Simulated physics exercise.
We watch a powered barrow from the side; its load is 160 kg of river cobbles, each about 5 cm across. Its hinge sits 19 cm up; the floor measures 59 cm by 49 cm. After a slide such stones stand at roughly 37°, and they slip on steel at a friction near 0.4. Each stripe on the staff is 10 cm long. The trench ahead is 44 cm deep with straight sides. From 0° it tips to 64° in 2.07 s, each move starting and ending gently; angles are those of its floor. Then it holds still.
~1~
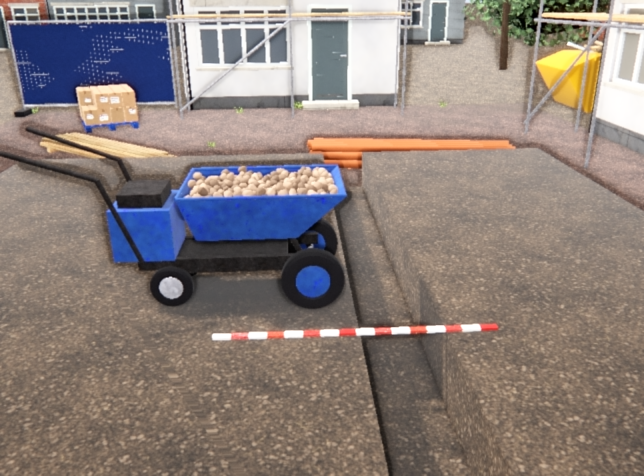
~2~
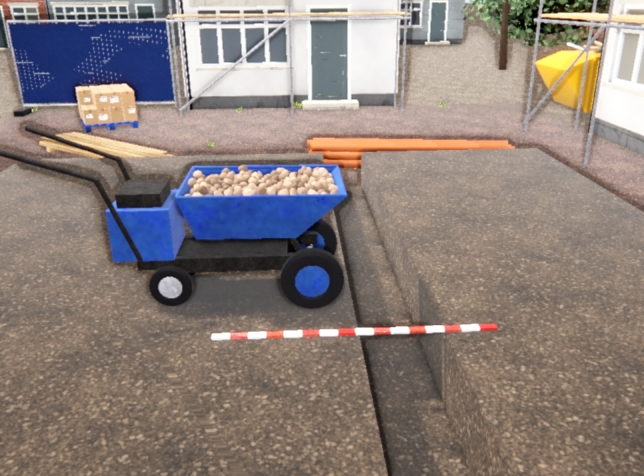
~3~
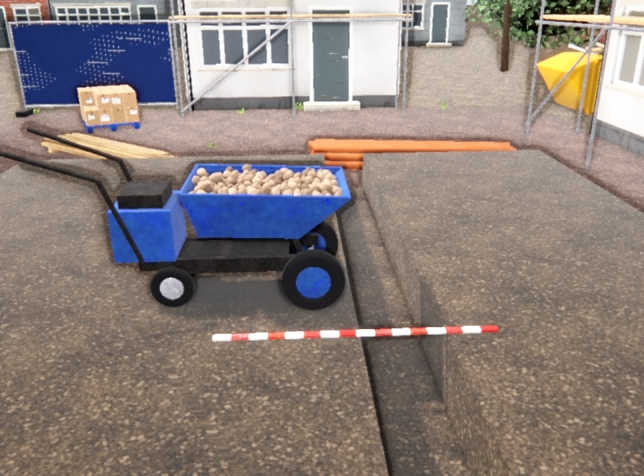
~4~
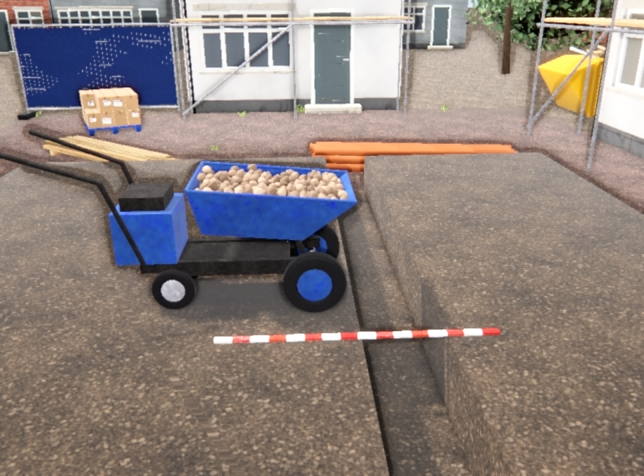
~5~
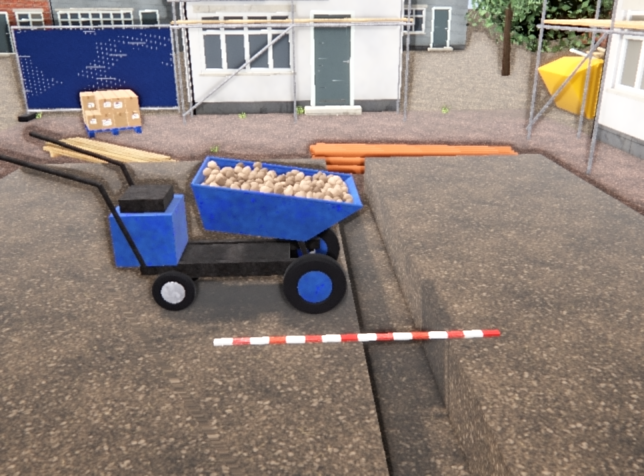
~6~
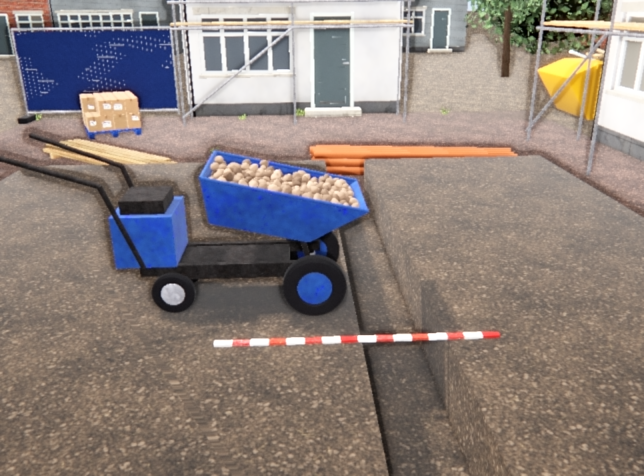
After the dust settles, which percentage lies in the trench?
About 53 per cent.
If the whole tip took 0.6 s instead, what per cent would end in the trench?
In that case some 30 per cent.
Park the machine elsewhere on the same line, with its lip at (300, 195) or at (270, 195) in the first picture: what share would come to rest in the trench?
First some 100, then 100 per cent.
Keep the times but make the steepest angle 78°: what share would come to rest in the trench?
In that case some 50 per cent.
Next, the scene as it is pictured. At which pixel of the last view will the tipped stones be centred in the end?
Their middle is at about (420, 329).
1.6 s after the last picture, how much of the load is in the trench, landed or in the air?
Some 25 per cent.
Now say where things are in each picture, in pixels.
In the first picture, the tray is at 0°, its lip at (346, 195); the top of the load is at (289, 174).
The second picture shows lip at (347, 196), floor tilted 1°, highest stones at (286, 173).
In the third picture, the tray is at 2°, its lip at (351, 198); the top of the load is at (262, 174).
The fourth picture shows lip at (356, 202), floor tilted 5°, highest stones at (223, 174).
The fifth picture shows lip at (362, 206), floor tilted 9°, highest stones at (224, 171).
The sixth picture shows lip at (368, 211), floor tilted 13°, highest stones at (231, 166).
Then, 0.9 s after the last picture the floor is at 54°, 99 % in the tray, 1 % in the trench; the foremost stones are at (410, 240).
Then, 1.6 s after the last picture the floor is at 64°, 40 % in the tray, 24 % in the trench, 36 % past the trench; the foremost stones are at (504, 283).
Then, 1.9 s after the last picture the floor is at 64°, 16 % in the tray, 35 % in the trench, 49 % past the trench; the foremost stones are at (550, 285).
Then, 3.9 s after the last picture the floor is at 64°, 0 % in the tray, 53 % in the trench, 47 % past the trench; the foremost stones are at (567, 280).
